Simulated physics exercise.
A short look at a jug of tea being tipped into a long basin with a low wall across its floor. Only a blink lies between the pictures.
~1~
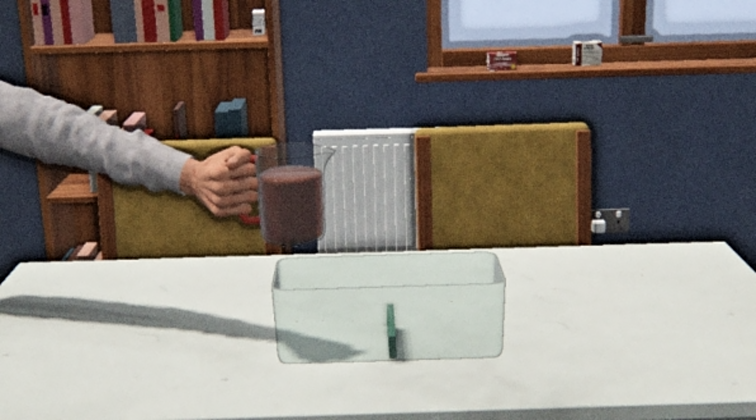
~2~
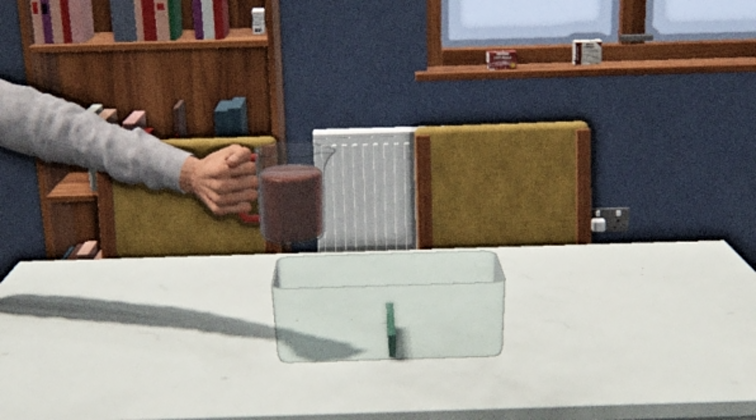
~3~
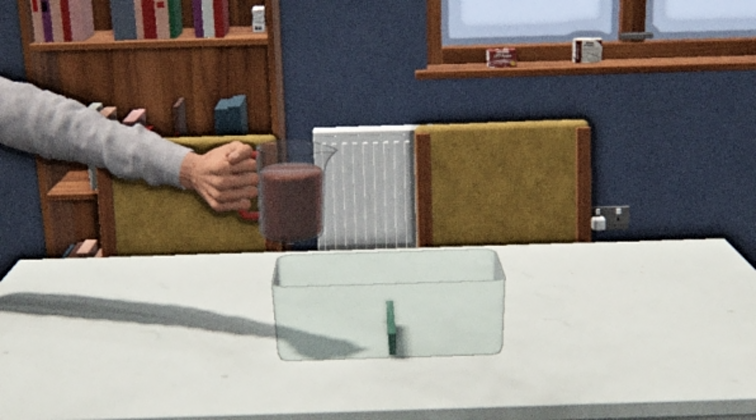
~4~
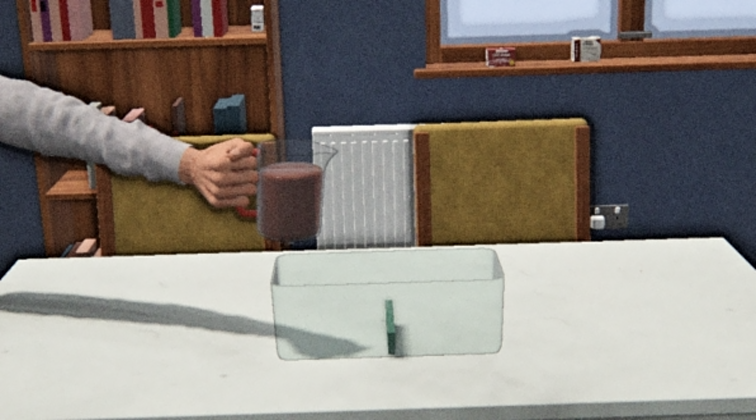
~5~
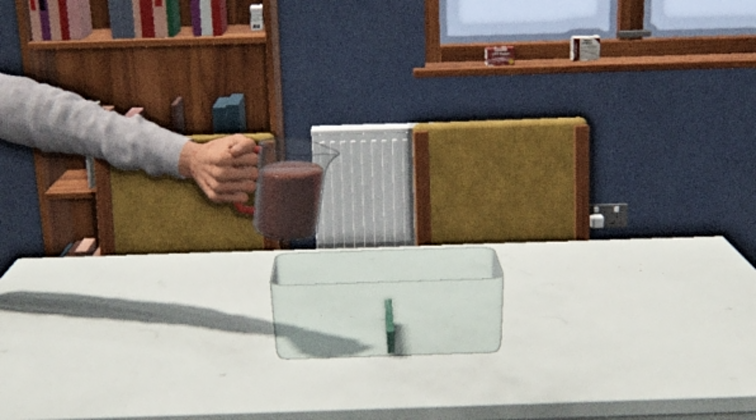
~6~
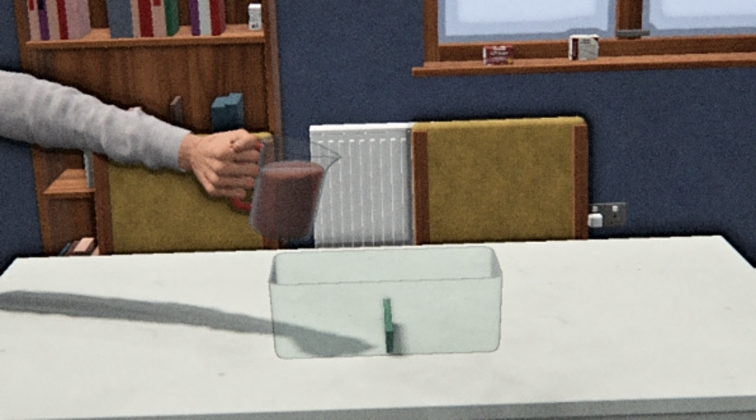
The clip shows a hand holding a clear jug of reddish-brown tea above a long, see-through basin with a low green wall inside, then gradually tilting the jug slightly to the right while the basin stays still.
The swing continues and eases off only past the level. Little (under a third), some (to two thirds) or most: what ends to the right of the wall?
In the end between a third and two thirds is right of the wall.
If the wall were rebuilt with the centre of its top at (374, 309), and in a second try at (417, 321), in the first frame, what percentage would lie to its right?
The first gives 65 %, the second 5 %.
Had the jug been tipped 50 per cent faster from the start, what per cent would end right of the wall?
Near 25 %.
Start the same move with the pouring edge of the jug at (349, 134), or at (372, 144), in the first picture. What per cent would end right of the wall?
The first gives 70 %, the second 85 %.
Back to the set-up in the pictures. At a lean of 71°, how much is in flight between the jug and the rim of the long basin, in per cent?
It comes to 10 per cent or so.
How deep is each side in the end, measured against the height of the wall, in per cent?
Some 50 per cent left and 30 right.
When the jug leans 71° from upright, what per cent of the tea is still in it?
Some 85 per cent.
A moment on, the tilt is 71° and 87 per cent is still to pour, 1 is left of the wall and 1 right of it.
Next, the tilt is 109° and 24 per cent is still to pour, 27 is left of the wall and 33 right of it.
Then the tilt is 118° and 0 per cent is still to pour, 58 is left of the wall and 40 right of it.
Later the tilt is 118° and 0 per cent is still to pour, 58 is left of the wall and 41 right of it.
At rest 58 per cent lies left of the wall, 41 right of it and 1 outside.
